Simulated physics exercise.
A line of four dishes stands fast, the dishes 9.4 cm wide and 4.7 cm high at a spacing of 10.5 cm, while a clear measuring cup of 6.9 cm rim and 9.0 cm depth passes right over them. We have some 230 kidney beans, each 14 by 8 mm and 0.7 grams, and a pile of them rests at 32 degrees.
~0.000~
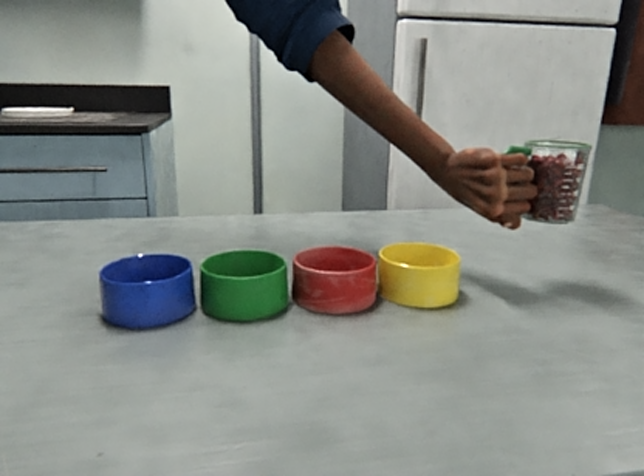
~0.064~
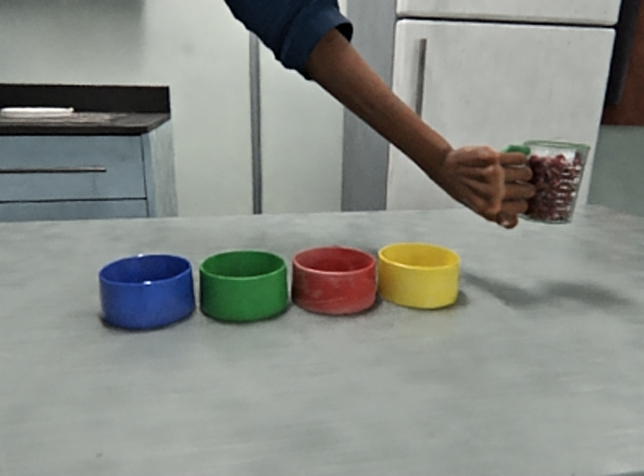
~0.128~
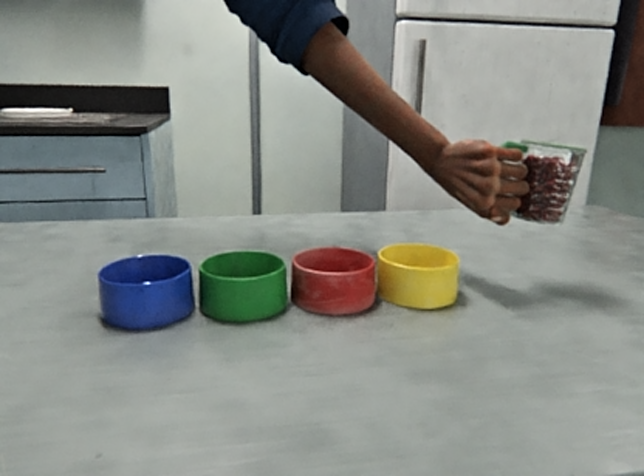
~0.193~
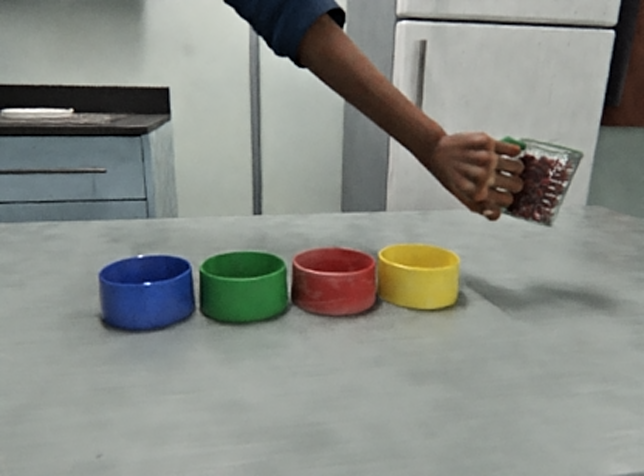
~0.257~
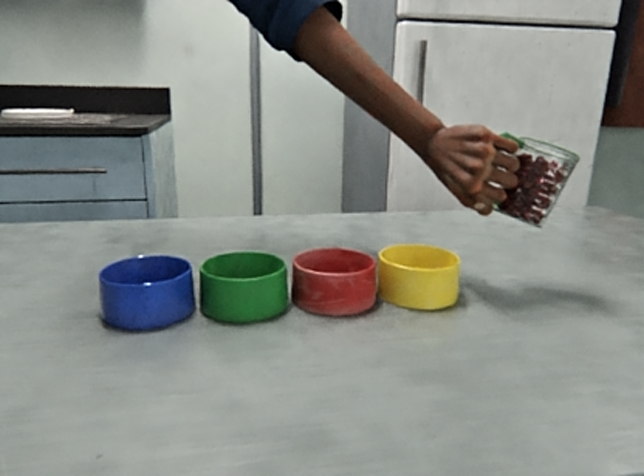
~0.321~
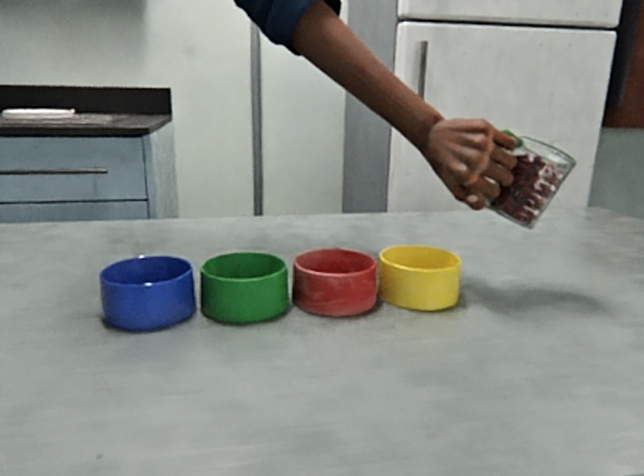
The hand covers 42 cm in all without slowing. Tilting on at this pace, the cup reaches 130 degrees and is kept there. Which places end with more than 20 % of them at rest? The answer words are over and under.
Red: Under. Blue: Under. Green: Under. Yellow: Over. Counter: Over.
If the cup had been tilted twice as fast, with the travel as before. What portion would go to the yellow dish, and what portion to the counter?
In the yellow dish 0; on the counter 100.
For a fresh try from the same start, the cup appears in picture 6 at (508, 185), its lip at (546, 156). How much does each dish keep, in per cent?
Red: 10 / blue: 0 / green: 80 / yellow: 0.
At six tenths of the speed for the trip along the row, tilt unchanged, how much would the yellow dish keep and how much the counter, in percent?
The shares would then be yellow 0 and counter 100.
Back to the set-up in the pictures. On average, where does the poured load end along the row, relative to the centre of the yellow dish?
6 cm or so, rightwards.
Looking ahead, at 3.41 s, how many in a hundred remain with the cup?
About 0 percent.
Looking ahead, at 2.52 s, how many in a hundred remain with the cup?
I'd put it at roughly 0 per cent.
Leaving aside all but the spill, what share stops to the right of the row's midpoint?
100 percent.
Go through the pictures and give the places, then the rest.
The first frame shows cup at (552, 181), tilt 0 degrees, lip at (583, 144), moved 0.0 cm; middle of the pieces at (551, 182); yellow dish at (419, 255); red dish at (334, 259); green dish at (244, 264); blue dish at (147, 268).
The second frame shows cup at (550, 182), tilt 2 degrees, lip at (582, 145), moved 0.2 cm; middle of the pieces at (549, 182).
The third frame shows cup at (544, 182), tilt 7 degrees, lip at (578, 149), moved 0.9 cm; middle of the pieces at (543, 183).
The fourth frame shows cup at (538, 183), tilt 13 degrees, lip at (575, 153), moved 1.8 cm; middle of the pieces at (537, 184).
The fifth frame shows cup at (532, 183), tilt 20 degrees, lip at (571, 158), moved 2.6 cm; middle of the pieces at (531, 184).
The sixth frame shows cup at (526, 184), tilt 26 degrees, lip at (567, 163), moved 3.5 cm; middle of the pieces at (525, 185); yellow dish at (420, 257); red dish at (335, 261); green dish at (244, 266); blue dish at (147, 270). Its pace works out near 100 degrees a second; the hand travels 13 cm a second.
After 1.64 s, tilt 130 degrees; cup holds 0 %, yellow 45 %.
Then, at 2.52 s, tilt 130 degrees; cup holds 0 %, yellow 45 %.
After 3.41 s, tilt 130 degrees; cup holds 0 %, yellow 45 %.
By 3.7 s all is still; red 0 %, blue 0 %, green 0 %, yellow 45 %, counter 55 %.
